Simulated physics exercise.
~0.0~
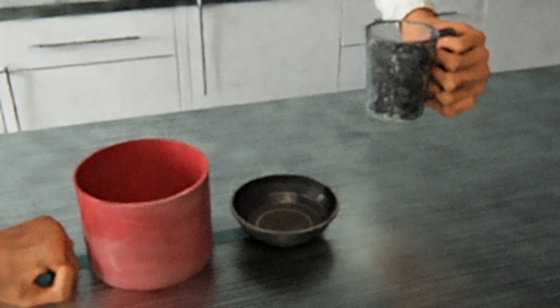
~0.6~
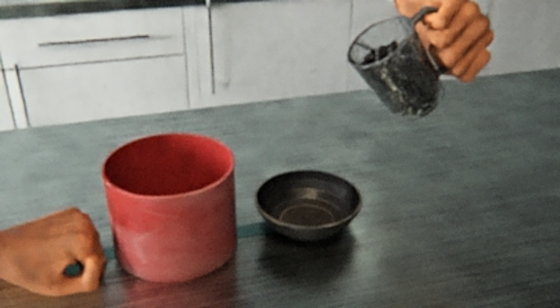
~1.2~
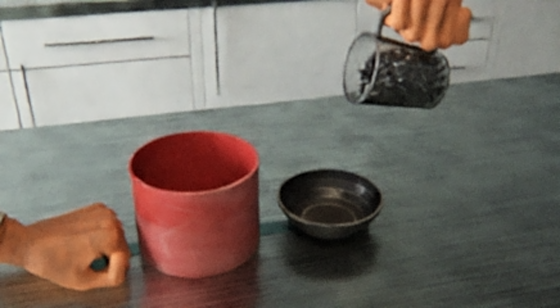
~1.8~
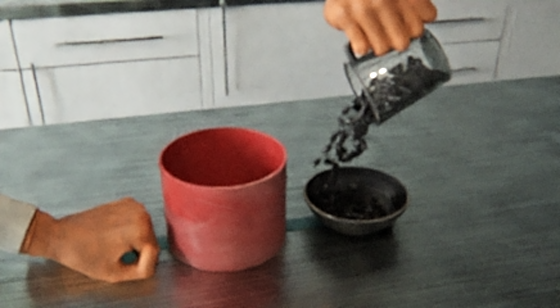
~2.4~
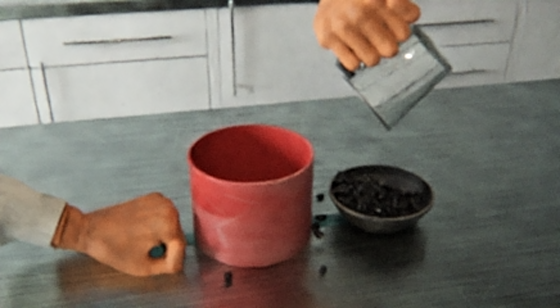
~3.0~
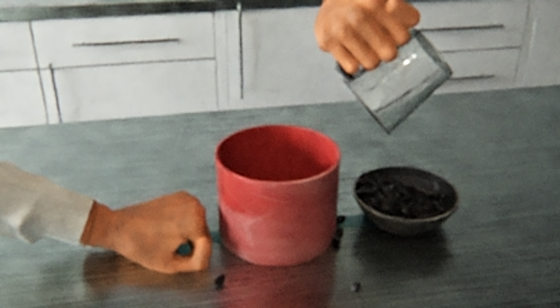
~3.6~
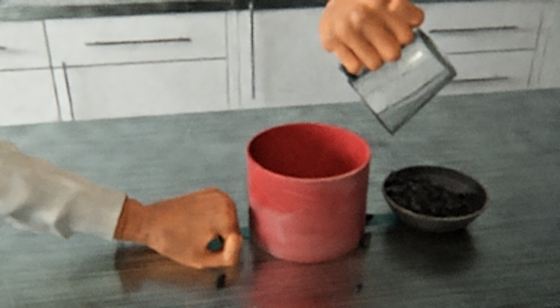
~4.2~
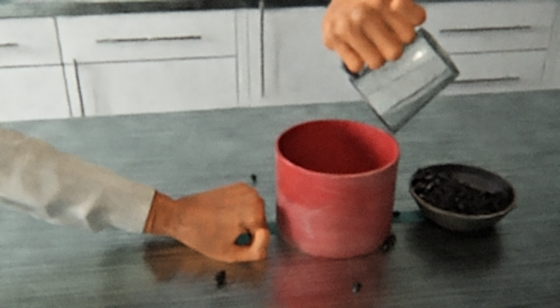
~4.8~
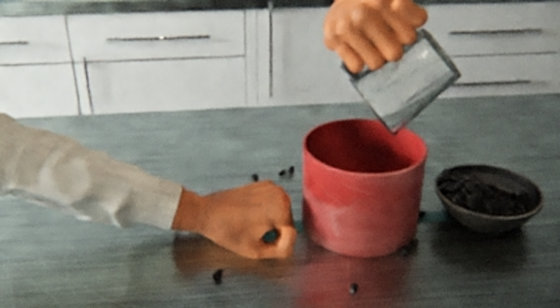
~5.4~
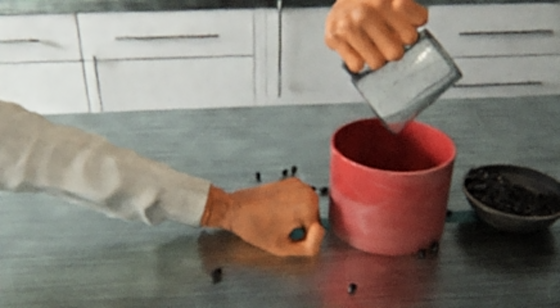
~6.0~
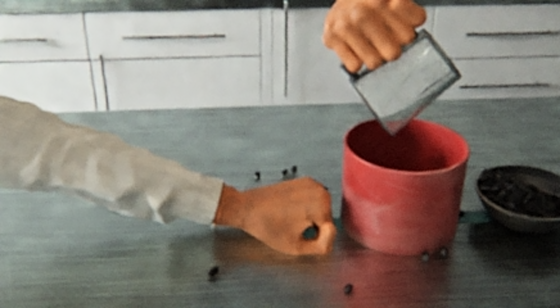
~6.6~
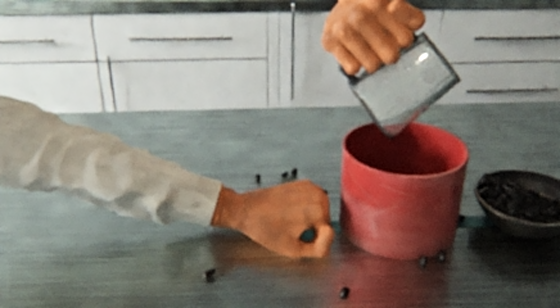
On a dark table, a hand tips black beans from a cup, mostly into a bowl.
